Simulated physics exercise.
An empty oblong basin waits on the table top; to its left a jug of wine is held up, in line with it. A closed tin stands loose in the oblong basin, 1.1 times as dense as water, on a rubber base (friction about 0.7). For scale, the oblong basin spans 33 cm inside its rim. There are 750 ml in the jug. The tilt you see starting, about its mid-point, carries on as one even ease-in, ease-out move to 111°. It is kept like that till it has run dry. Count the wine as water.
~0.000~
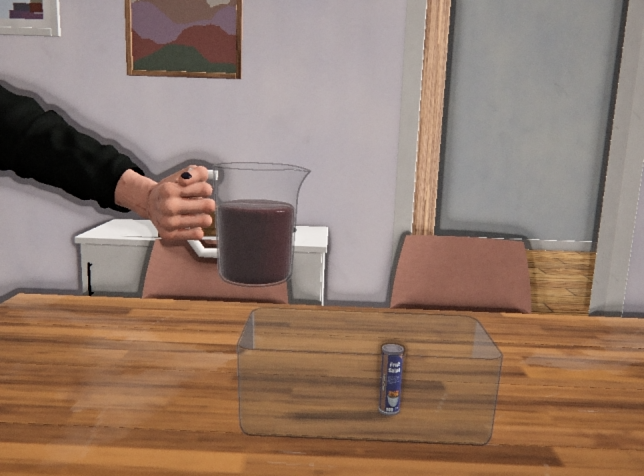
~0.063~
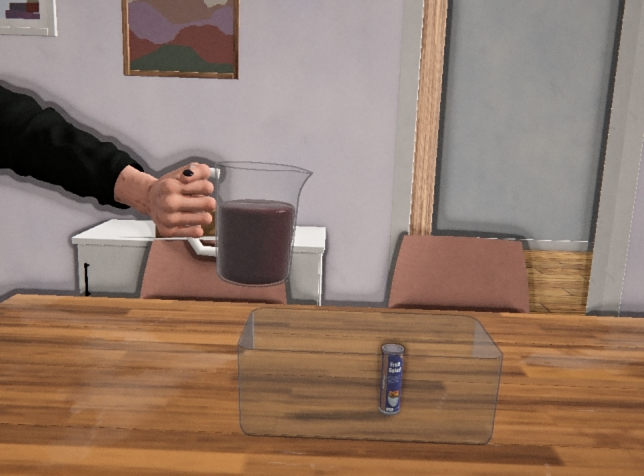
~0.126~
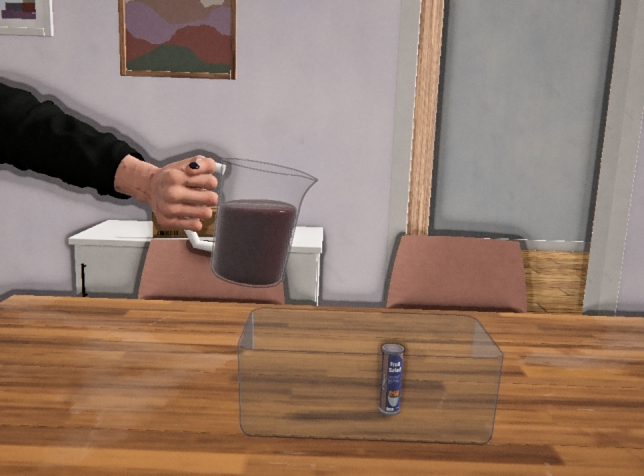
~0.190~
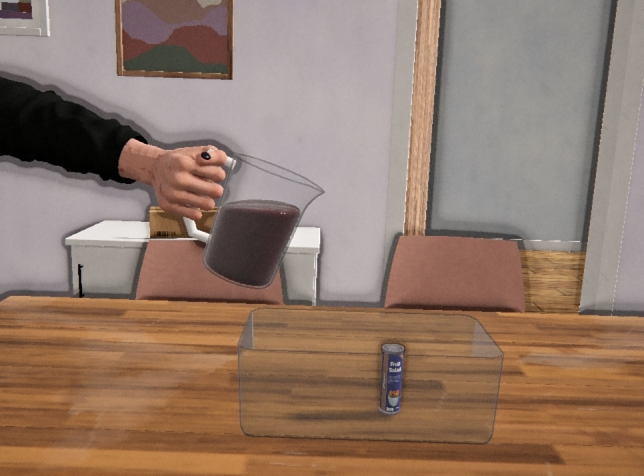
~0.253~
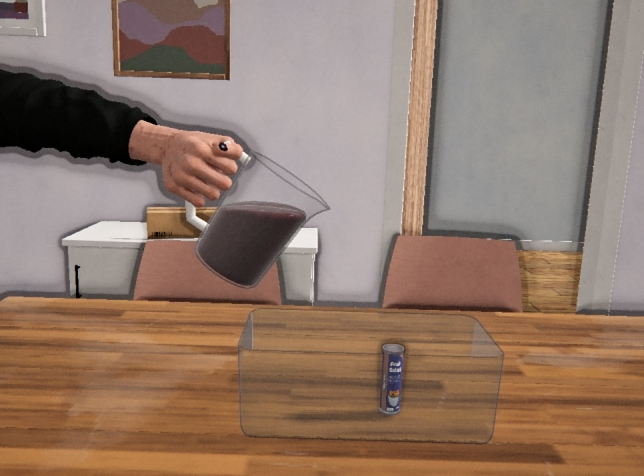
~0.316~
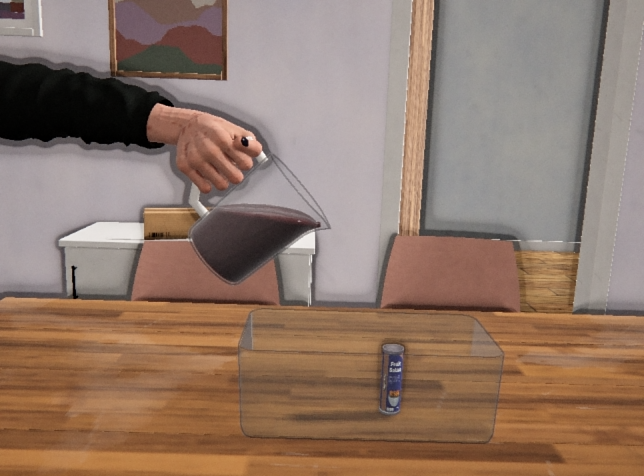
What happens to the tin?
It keeps standing.
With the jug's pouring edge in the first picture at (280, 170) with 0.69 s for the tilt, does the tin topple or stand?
Then it keeps standing.
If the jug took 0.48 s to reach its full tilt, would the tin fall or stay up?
The tin stays up.
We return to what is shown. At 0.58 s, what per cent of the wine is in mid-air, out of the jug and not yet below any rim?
Some 24 per cent.
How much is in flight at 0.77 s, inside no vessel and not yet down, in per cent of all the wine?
Near 14 in a hundred.
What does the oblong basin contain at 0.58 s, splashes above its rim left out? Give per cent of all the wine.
Near 14 in a hundred.
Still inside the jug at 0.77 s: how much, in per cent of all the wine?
About 14 per cent.
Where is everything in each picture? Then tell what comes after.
The first picture shows tilt 0°; pouring edge (311, 170); surface from (219, 204) to (295, 206); the oblong basin's rim runs from (246, 327) to (489, 337); the tin's top is at (393, 351).
The second picture shows tilt 2°; pouring edge (313, 172); surface from (219, 203) to (295, 207).
The third picture shows tilt 9°; pouring edge (318, 179); surface from (222, 204) to (298, 207).
The fourth picture shows tilt 20°; pouring edge (325, 191); surface from (222, 206) to (302, 209).
The fifth picture shows tilt 33°; pouring edge (331, 208); surface from (212, 218) to (305, 211).
The sixth picture shows tilt 48°; pouring edge (332, 228); surface from (199, 221) to (320, 220).
Then, 0.58 s in, the tilt is 104° and 62 per cent is still to pour; the tin stands where it began.
Then, 0.77 s in, the tilt is 111° and 14 per cent is still to pour; the tin stands where it began.
Then, 0.97 s in, the tilt is 111° and 1 per cent is still to pour; the tin stands 1 cm from where it began.
Then, 1.19 s in, the tilt is 111° and 0 per cent is still to pour; the tin stands 1 cm from where it began.
Finally, the tin stands 1 cm from where it began.
